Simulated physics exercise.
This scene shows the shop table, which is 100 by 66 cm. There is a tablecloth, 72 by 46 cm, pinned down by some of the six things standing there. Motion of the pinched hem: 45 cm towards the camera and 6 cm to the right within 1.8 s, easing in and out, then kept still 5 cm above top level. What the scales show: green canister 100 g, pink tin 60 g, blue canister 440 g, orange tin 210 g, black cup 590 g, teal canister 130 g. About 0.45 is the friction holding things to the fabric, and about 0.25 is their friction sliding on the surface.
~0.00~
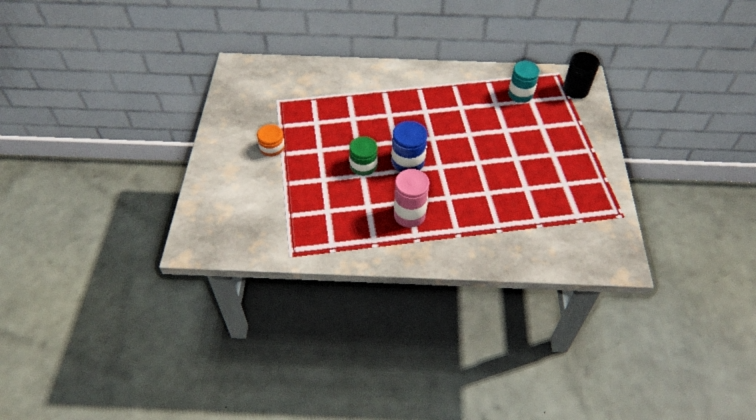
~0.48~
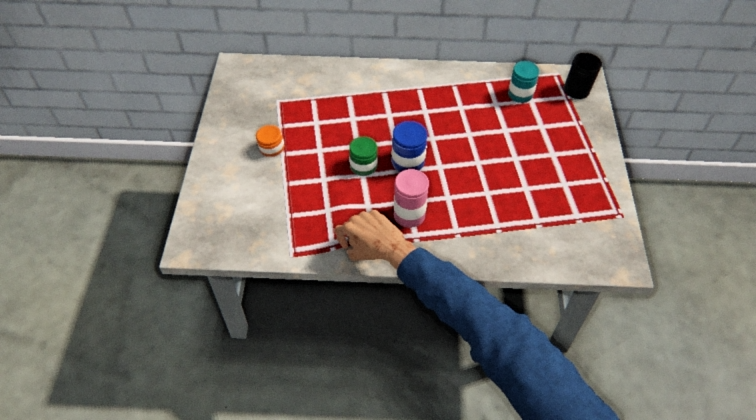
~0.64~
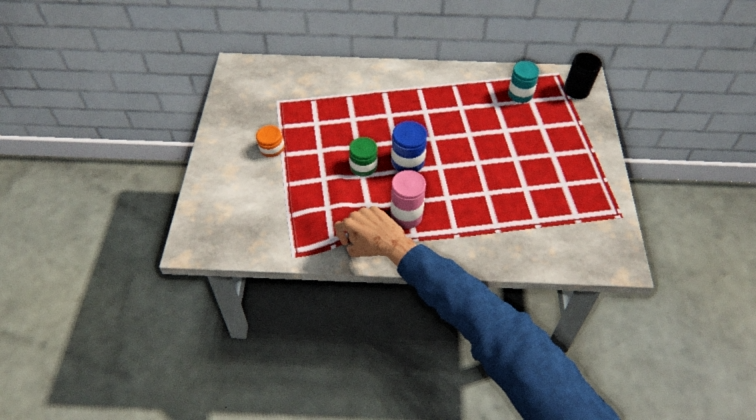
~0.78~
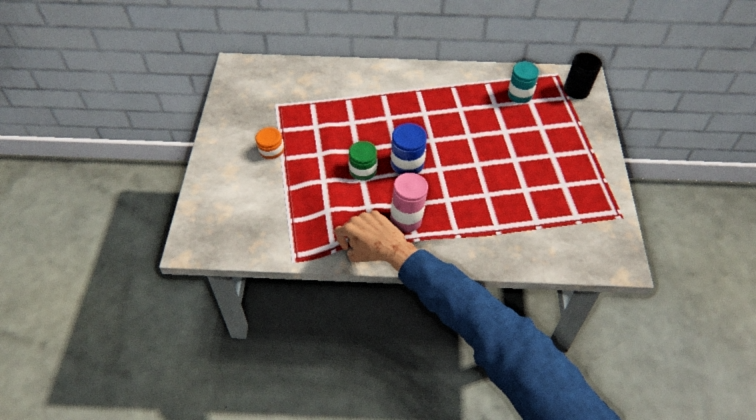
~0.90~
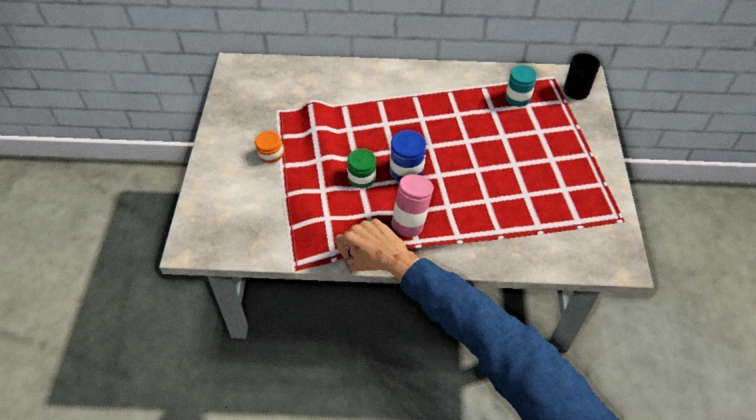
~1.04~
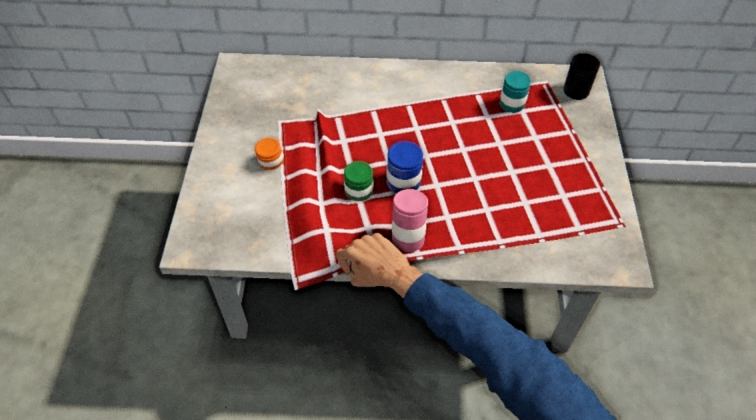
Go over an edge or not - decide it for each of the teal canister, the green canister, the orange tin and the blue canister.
Decision: Teal canister: Goes over; green canister: Goes over; orange tin: Stays on; blue canister: Goes over.
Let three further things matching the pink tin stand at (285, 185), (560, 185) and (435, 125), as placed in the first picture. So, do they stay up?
So it goes: The first one ends up off, the next ends up off, the last ends up off.
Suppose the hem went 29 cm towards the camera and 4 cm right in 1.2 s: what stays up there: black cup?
Then: Black cup remains.
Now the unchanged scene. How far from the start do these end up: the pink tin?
Result: Pink tin over the edge.
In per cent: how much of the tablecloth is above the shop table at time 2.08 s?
Roughly 0%.
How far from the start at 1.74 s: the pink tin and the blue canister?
Shift - pink tin 30 cm, blue canister 30 cm.
By 1.4 s, 85 % of the tablecloth is still over the top; green canister 19 cm off its start, blue canister 17 cm off its start, teal canister 13 cm off its start.
By 1.7 s, 60 % of the tablecloth is still over the top; green canister 35 cm off its start, blue canister 31 cm off its start, teal canister 26 cm off its start.
By 2.1 s, 0 % of the tablecloth is still over the top; blue canister over the edge, teal canister 52 cm off its start at (451, 234), green canister over the edge.
By 2.4 s, 0 % of the tablecloth is still over the top; teal canister over the edge, blue canister over the edge, green canister over the edge.
By 4.0 s, 0 % of the tablecloth is still over the top; teal canister over the edge, blue canister over the edge, green canister over the edge, orange tin 8 cm off its start at (266, 160).
